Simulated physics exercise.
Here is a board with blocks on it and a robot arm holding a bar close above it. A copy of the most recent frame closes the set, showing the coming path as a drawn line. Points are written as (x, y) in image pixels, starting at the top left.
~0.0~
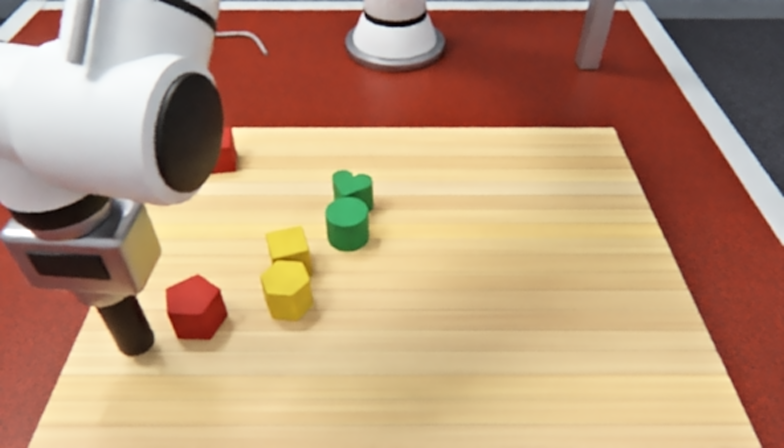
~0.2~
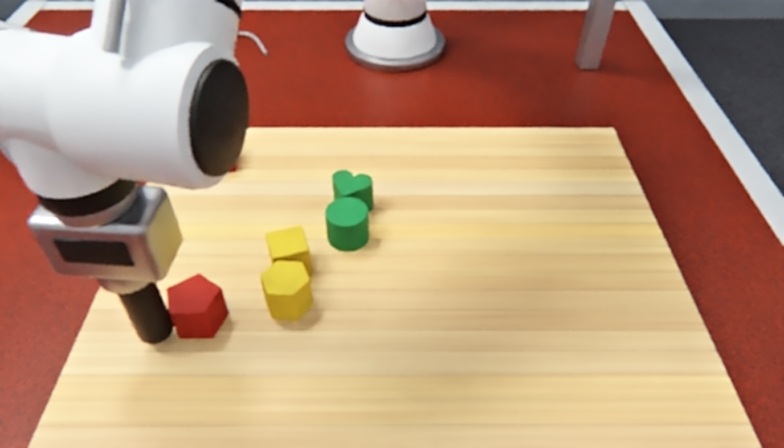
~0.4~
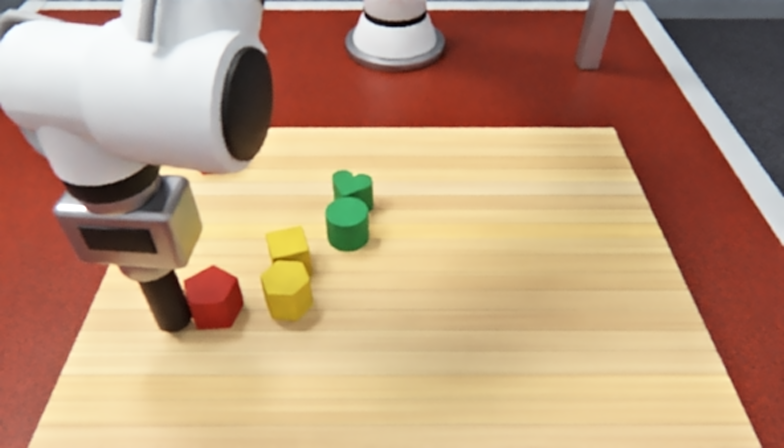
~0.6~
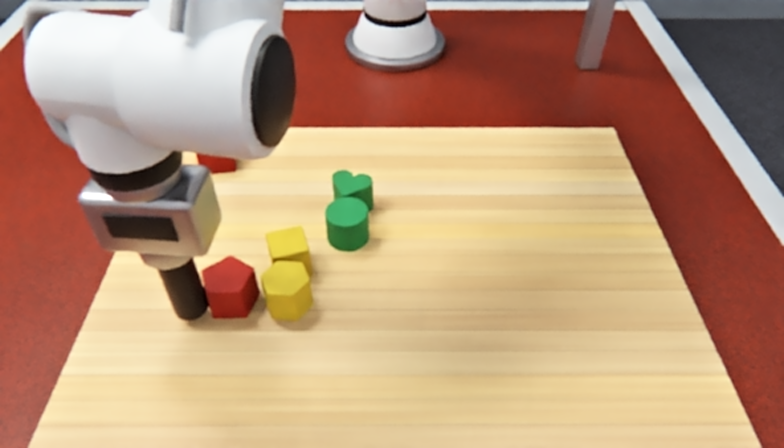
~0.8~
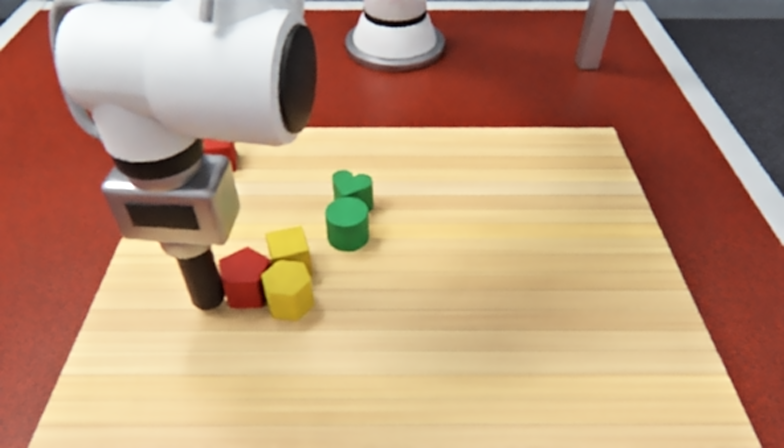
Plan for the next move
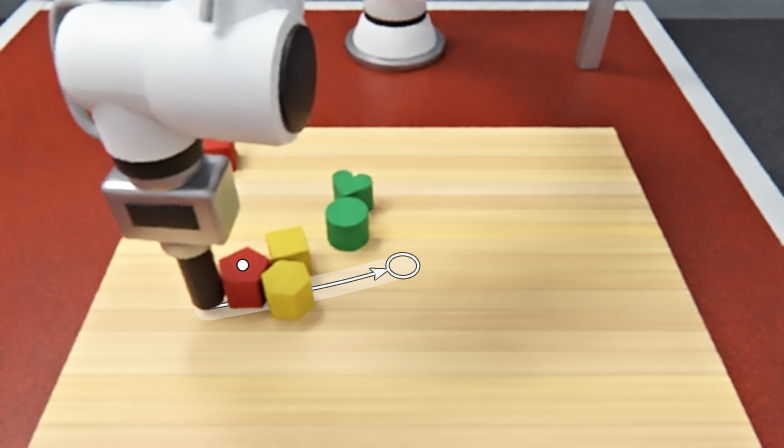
On a wooden board, a robot arm pushes a red block right toward yellow blocks.
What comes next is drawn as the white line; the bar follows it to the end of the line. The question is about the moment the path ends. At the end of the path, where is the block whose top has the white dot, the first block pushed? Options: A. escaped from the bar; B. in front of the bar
That would be A.
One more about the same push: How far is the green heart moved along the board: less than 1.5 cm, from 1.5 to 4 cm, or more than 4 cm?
Between 1.5 and 4 cm.
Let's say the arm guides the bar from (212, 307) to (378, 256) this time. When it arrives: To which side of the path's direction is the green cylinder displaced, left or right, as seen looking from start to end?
It's going to go left.
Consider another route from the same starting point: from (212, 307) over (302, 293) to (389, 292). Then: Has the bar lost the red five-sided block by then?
Yes
Drawn move, from (212, 307) via (279, 295) and (343, 282), ending at (403, 265); the dot is on the red five-sided block.
The first path, step by step. One third of the way, bar (278, 285); red five-sided block (306, 249), turned 20° anticlockwise; yellow six-sided block (331, 278), turned 70° clockwise; yellow four-sided block (318, 220), turned 60° anticlockwise; green cylinder (358, 203); green heart (351, 178).
Two thirds of the way, bar (342, 272); red five-sided block (354, 229), turned 70° anticlockwise; yellow six-sided block (361, 281); yellow four-sided block (324, 209), turned 100° anticlockwise; green cylinder (364, 197); green heart (351, 175).
At the end, bar (403, 256); red five-sided block (367, 221), turned 95° anticlockwise; yellow six-sided block (366, 281), turned 145° clockwise; yellow four-sided block (324, 209), turned 100° anticlockwise; green cylinder (367, 191); green heart (351, 170).
